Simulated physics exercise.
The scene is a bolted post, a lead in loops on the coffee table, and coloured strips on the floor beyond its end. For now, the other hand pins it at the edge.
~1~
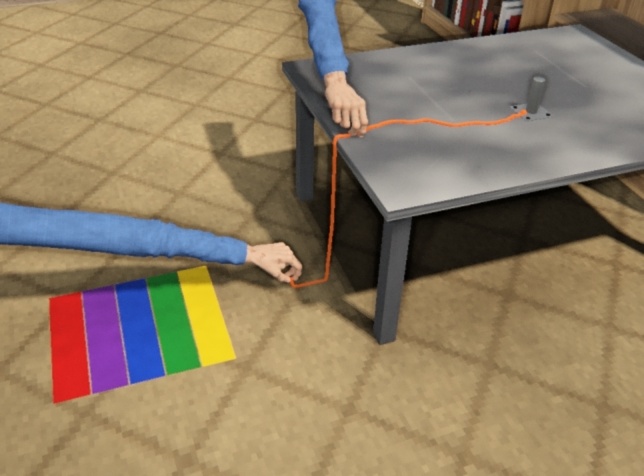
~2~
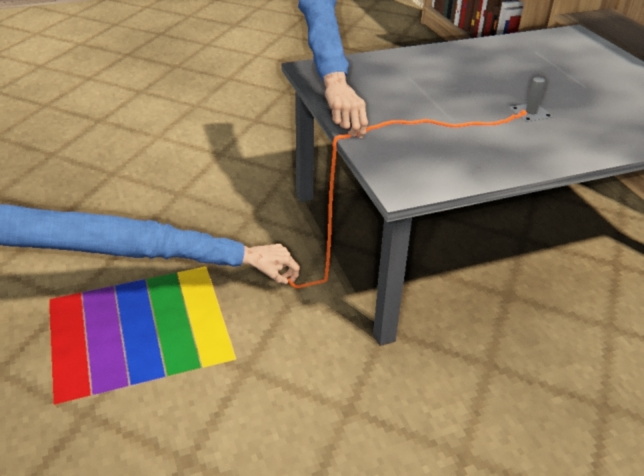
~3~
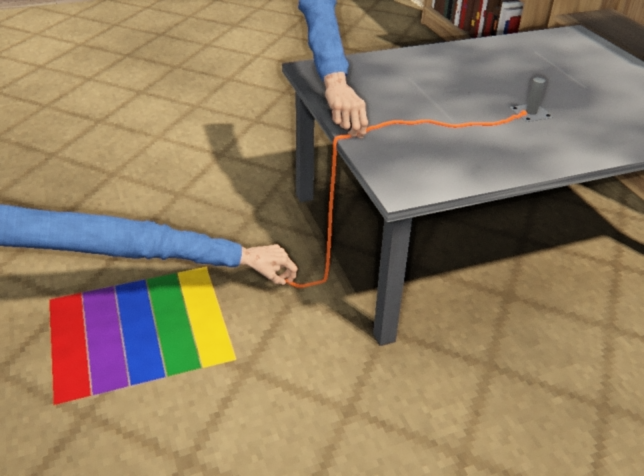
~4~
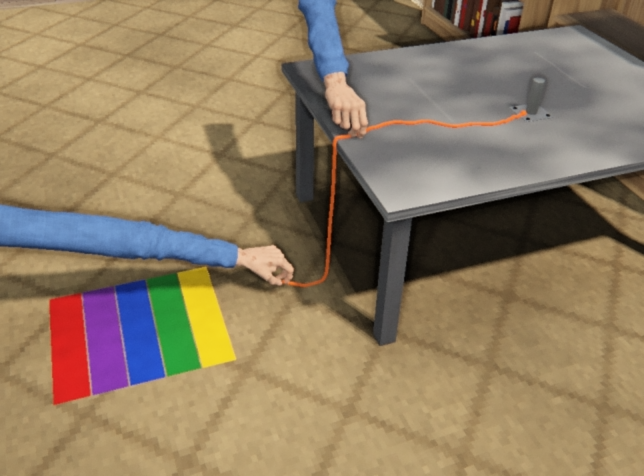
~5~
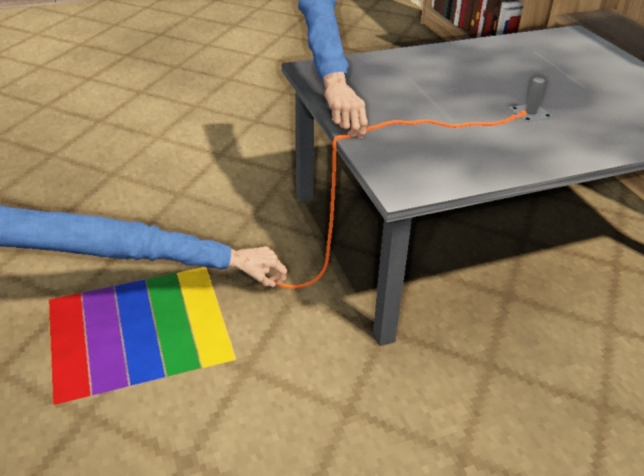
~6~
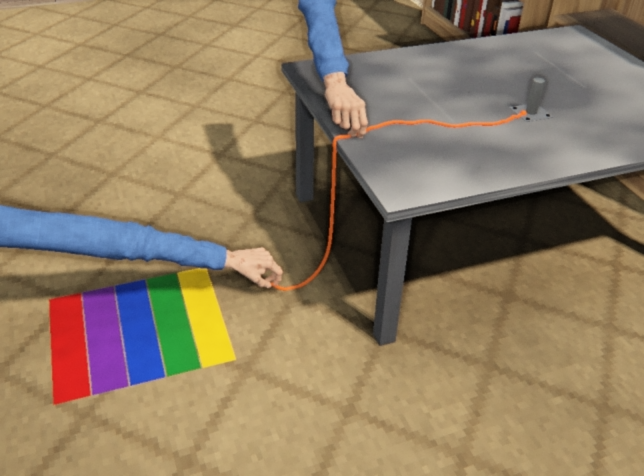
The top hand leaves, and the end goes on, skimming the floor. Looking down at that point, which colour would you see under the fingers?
You would see green.
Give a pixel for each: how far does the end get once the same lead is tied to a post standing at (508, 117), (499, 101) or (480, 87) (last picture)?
In order, the pixels are (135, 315), (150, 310) and (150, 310).
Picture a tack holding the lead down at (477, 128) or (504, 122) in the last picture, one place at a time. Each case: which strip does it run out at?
One after the other: Green, then green.
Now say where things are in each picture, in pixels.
End (292, 278); yellow (214, 344); green (179, 352); blue (145, 360); purple (108, 369); red (71, 378), in the first frame.
End (289, 280); lead through (503, 121) (439, 124) (376, 127) (334, 164) (330, 219) (327, 270), in the second frame.
End (286, 281), in the third frame.
End (283, 281); lead through (502, 122) (439, 124) (376, 127) (334, 164) (330, 219) (327, 271), in the fourth frame.
End (276, 283), in the fifth frame.
End (272, 284); lead through (502, 122) (439, 124) (376, 127) (334, 164) (332, 219) (318, 272), in the sixth frame.
A little later, end near (234, 292); short of the strips.
Next, end near (193, 301); over yellow.
When it is tight, end near (169, 307); over green. It halts on the green strip.
